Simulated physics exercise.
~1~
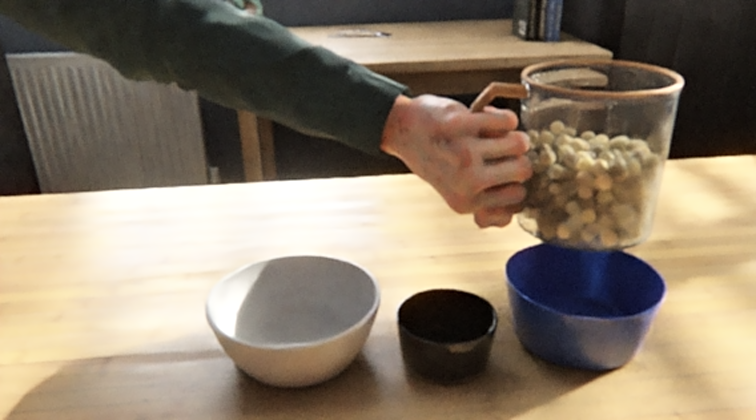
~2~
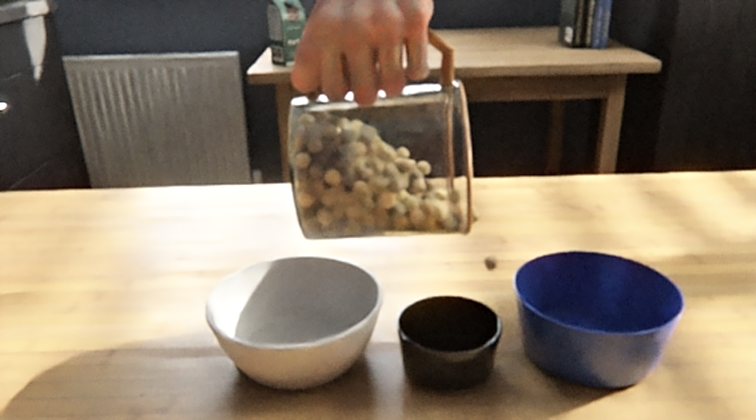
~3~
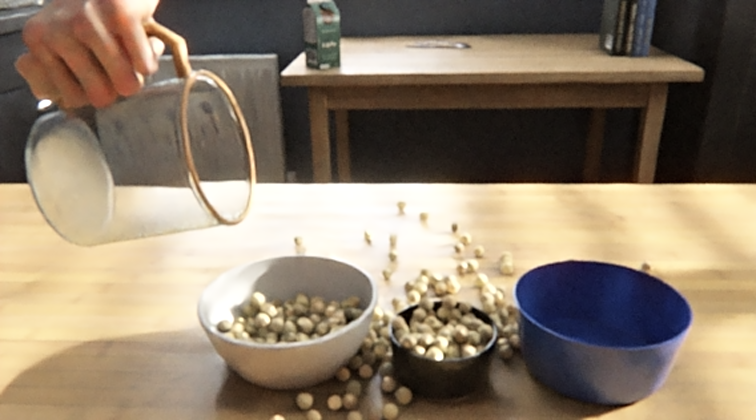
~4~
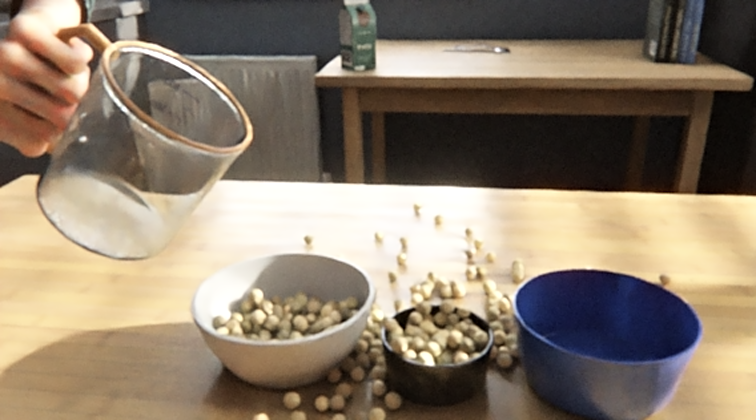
A hand in a dark green sleeve holds a clear glass jug of macadamia nuts above a sunlit wooden table, seen from the front and slightly above. Below stand a white bowl on the left, a small black dish in the middle and a blue dish on the right. The hand carries the jug left from over the blue dish, tipping it onto its side. Nuts pour into the white bowl and black dish, while others scatter across the table. The emptied jug then turns partway back upright at the left, leaving the blue dish empty.
